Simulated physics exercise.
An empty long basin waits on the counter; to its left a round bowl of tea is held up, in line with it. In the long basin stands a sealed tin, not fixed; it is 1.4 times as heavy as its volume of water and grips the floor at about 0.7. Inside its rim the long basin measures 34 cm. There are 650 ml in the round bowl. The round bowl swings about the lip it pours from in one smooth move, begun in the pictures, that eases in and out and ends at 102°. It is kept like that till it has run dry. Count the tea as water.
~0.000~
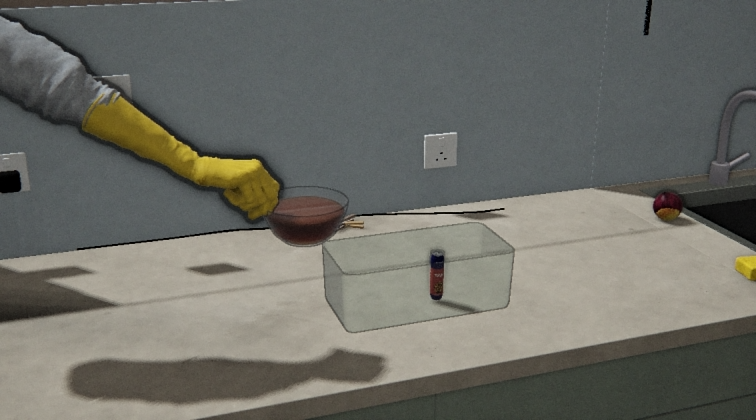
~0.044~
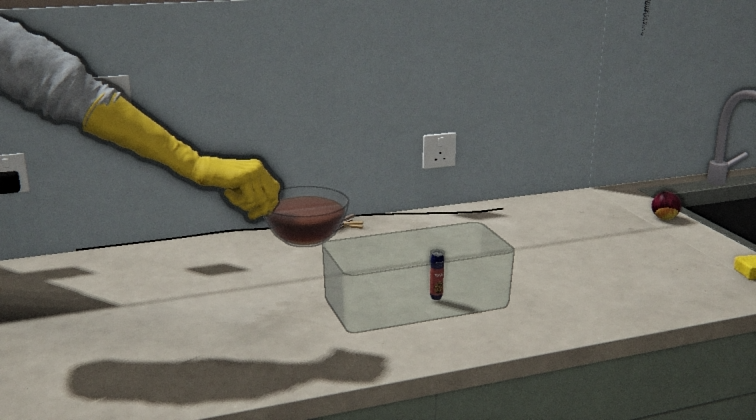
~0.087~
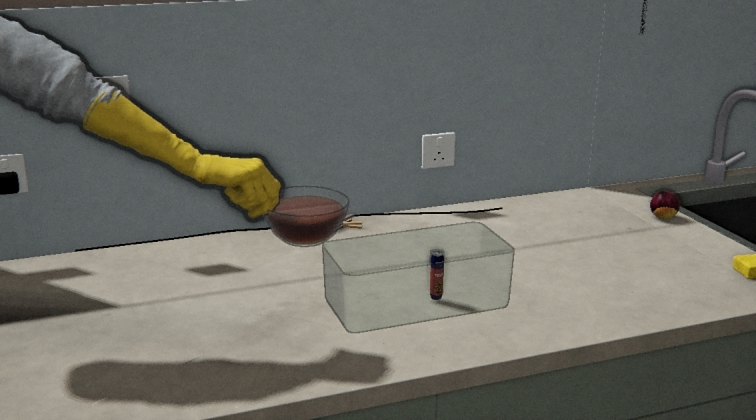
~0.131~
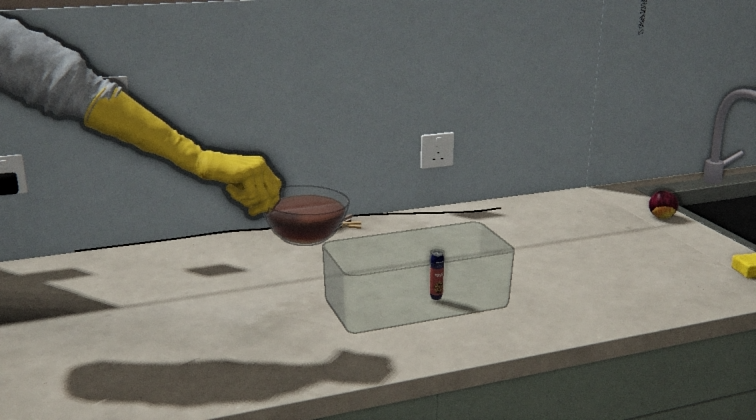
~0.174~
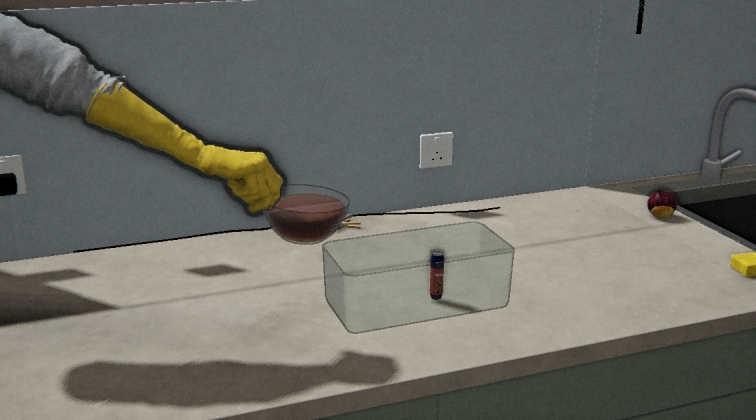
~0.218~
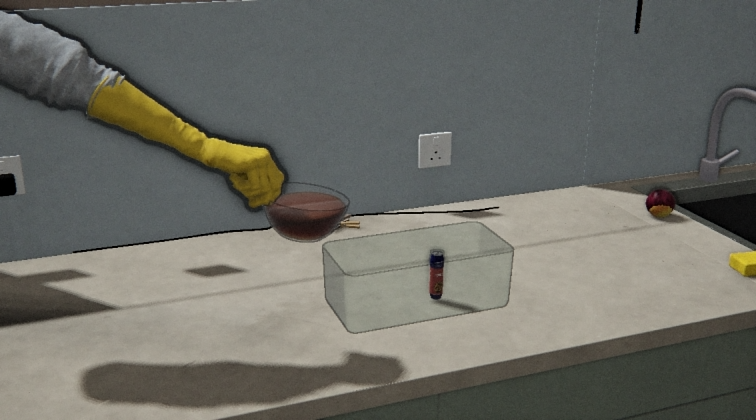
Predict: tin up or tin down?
It keeps standing.
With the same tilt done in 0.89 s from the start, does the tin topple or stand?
Then it remains upright.
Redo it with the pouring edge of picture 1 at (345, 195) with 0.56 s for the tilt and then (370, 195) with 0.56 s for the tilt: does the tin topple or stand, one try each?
First it topples; then it topples.
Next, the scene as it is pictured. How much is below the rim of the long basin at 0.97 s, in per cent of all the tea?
About 82 per cent.
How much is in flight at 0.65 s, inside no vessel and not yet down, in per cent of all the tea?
Near 36 in a hundred.
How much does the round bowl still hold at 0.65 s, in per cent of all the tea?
About 56 per cent.
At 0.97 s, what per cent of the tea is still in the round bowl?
Some 3 per cent.
After 0.65 s the tilt is 60° and 57 per cent is still to pour; the tin stands where it began.
After 0.97 s the tilt is 95° and 3 per cent is still to pour; the tin stands where it began.
After 1.31 s the tilt is 102° and 0 per cent is still to pour; the tin stands where it began.
After 1.67 s the tilt is 102° and 0 per cent is still to pour; the tin stands where it began.
In the end the tin stands where it began.
